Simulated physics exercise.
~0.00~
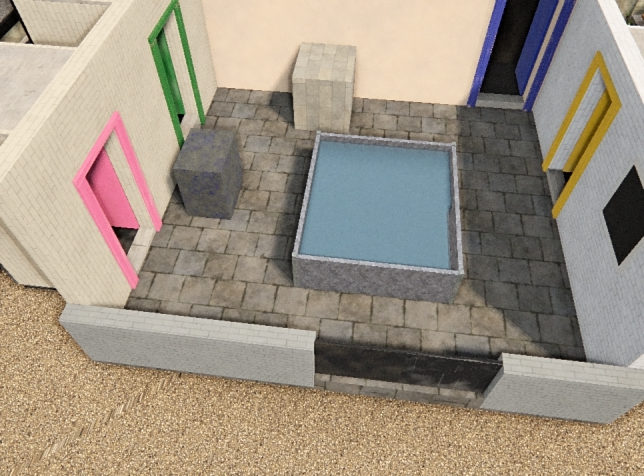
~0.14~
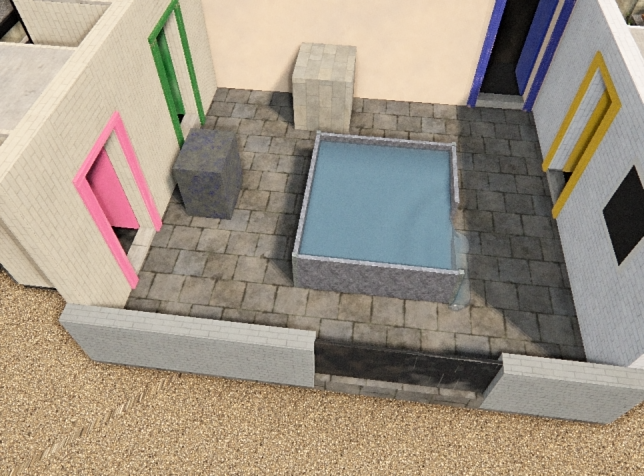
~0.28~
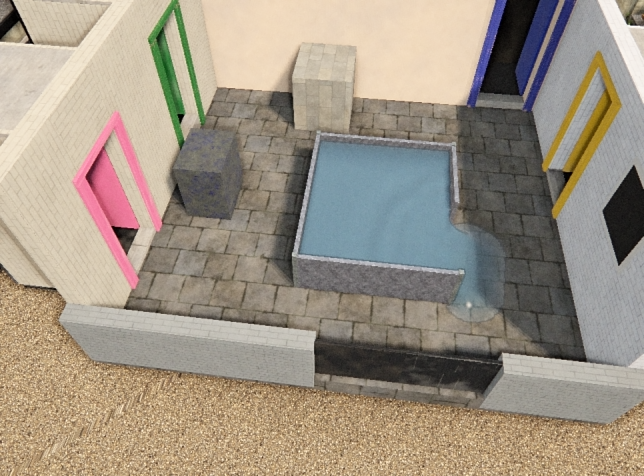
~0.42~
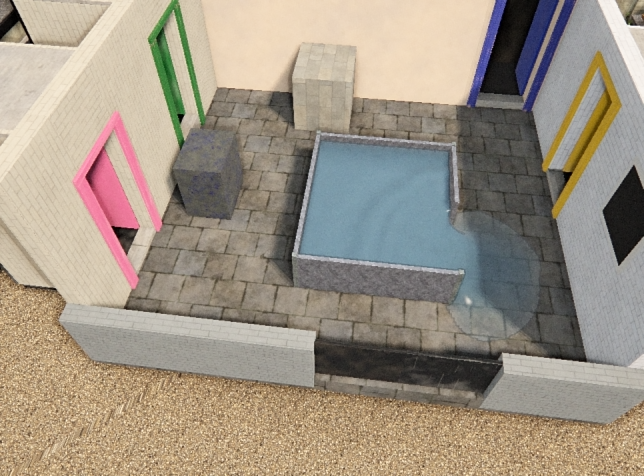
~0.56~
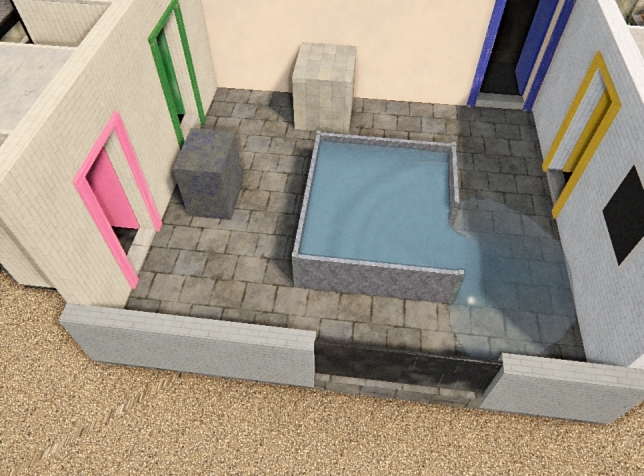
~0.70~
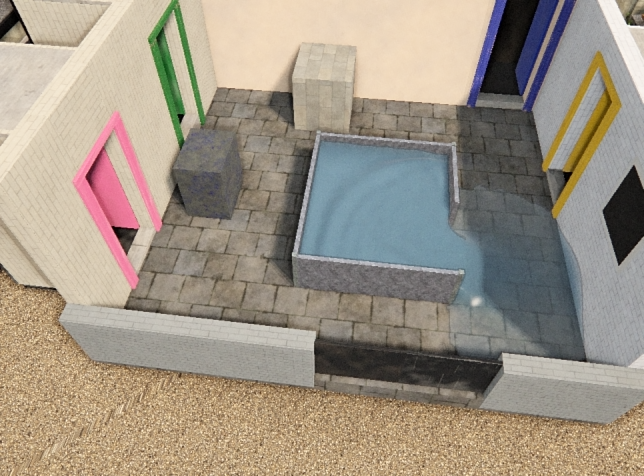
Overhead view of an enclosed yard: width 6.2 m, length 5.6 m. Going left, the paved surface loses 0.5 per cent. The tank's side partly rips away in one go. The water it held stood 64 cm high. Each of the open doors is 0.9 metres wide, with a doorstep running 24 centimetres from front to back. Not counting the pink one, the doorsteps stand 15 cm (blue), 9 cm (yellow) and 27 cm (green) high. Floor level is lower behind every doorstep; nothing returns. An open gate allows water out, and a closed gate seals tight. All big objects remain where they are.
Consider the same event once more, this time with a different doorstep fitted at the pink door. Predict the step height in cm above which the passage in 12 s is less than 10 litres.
About 13 cm of height.
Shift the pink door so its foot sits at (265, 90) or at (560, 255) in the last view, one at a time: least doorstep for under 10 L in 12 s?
12.0 and 36 cm.
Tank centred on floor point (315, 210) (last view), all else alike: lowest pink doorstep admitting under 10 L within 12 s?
At least some 12.0 centimetres tall.
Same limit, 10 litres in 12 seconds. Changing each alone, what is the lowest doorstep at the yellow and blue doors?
About 10.5 cm at yellow and about 19 cm at blue.
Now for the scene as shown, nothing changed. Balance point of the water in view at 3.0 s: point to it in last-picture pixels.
The water is centred near (433, 243).
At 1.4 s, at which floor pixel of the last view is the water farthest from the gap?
Around pixel (539, 155).
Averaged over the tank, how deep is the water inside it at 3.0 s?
It averages roughly 32 centimetres.
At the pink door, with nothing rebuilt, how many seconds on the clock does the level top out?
It peaks around 4.0 s.
After 1.4 s water covers 20 % of the floor, deepest (52 cm) near (589, 393); it has not reached the pink door.
After 3.0 s water covers 50 % of the floor, deepest (34 cm) near (589, 393); it has not reached the pink door.
After 12.0 s water covers 100 % of the floor, deepest (20 cm) near (184, 168); 10 cm at the pink door, 76 litres in over its 8 cm doorstep.
At the pink door as built, the water arrived by 3.7 s and peaked near 15 cm at 4.2 s.
Run again over the same 12 s with other heights there, 16 litres in over 12 cm, 6 litres over 14 cm. The limit of 10 litres is kept from about 13 cm up.
